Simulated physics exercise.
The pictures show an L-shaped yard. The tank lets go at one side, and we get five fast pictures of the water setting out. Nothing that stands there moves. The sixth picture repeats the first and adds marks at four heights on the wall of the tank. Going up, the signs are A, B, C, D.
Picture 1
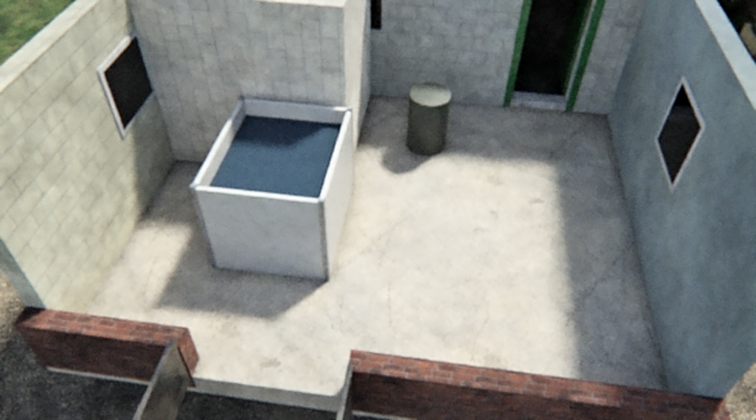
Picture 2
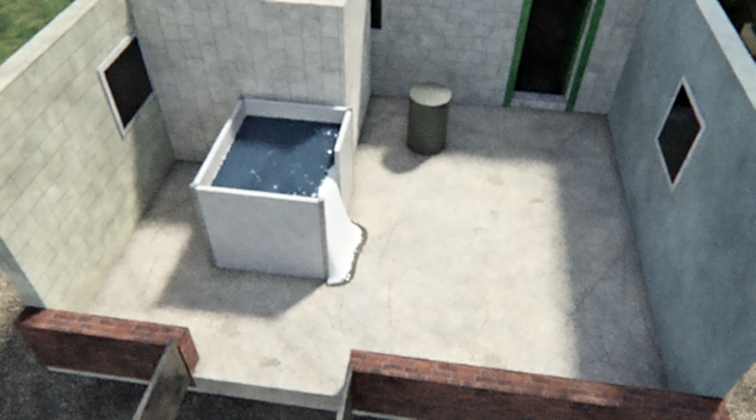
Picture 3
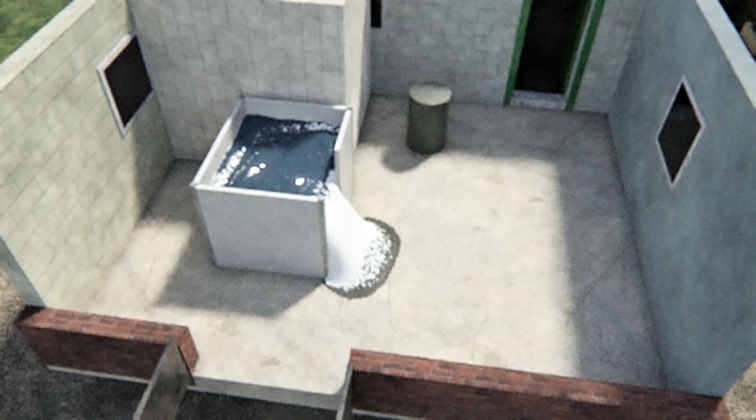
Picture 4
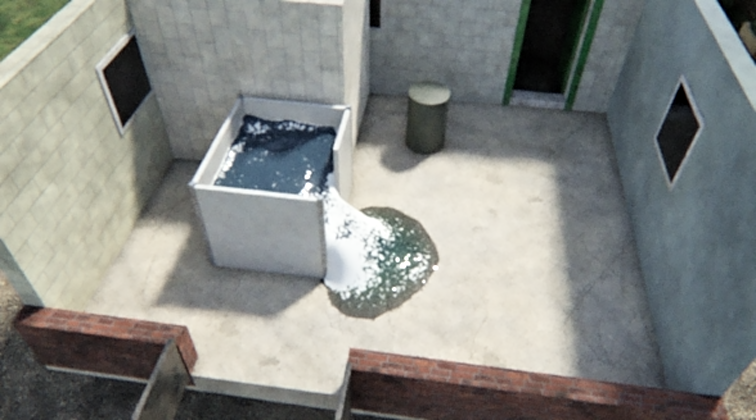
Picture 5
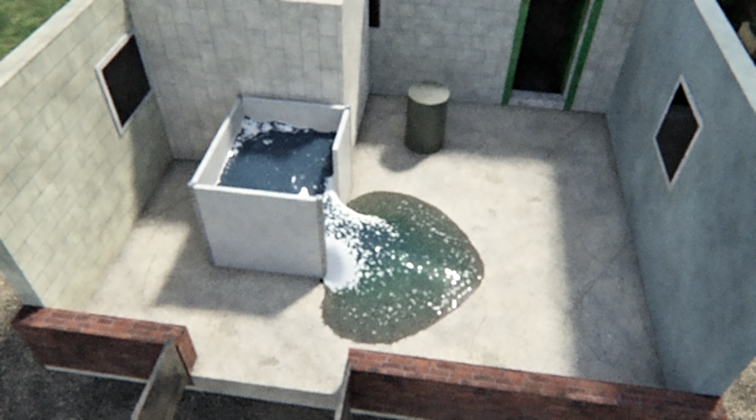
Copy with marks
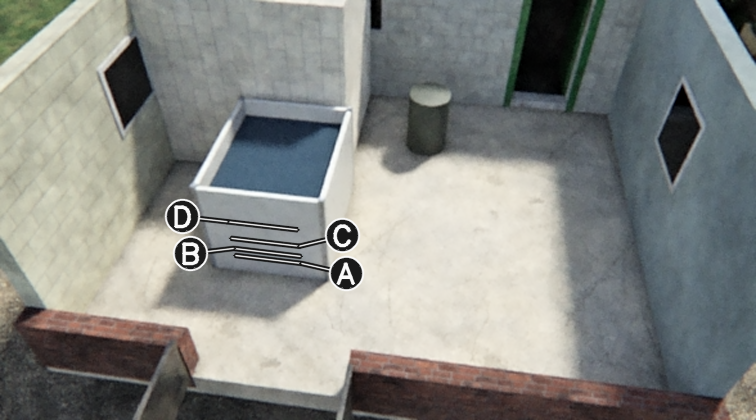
Water in a white, box-shaped tank churned and poured out through its right side, splashing white onto the pale floor of a walled yard and spreading into a wide, greenish, foam-flecked puddle.
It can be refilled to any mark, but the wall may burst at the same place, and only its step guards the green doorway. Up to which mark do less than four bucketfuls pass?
Choose D.
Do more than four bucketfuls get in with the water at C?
No, that is safe.
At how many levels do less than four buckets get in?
All of them.
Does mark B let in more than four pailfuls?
No, that is safe.
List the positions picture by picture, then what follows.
In the first frame, water in the tank at rest, its middle at (280, 160); foot of the green doorway at (537, 108); open gate at (268, 335).
In the second frame, front seen at (331, 282), 1 % of the ground wet.
In the third frame, front seen at (392, 240), 3 % of the ground wet.
In the fourth frame, front seen at (430, 266), 7 % of the ground wet.
In the fifth frame, front seen at (478, 275), 13 % of the ground wet.
On the marked copy, A at (268, 259); B at (266, 252); C at (265, 242); D at (262, 225); from the bottom up A, B, C, D.
For mark A, nothing gets over.
For mark B, nothing gets over.
For mark C, nothing gets over.
For mark D, a splash gets over, under a bucket.
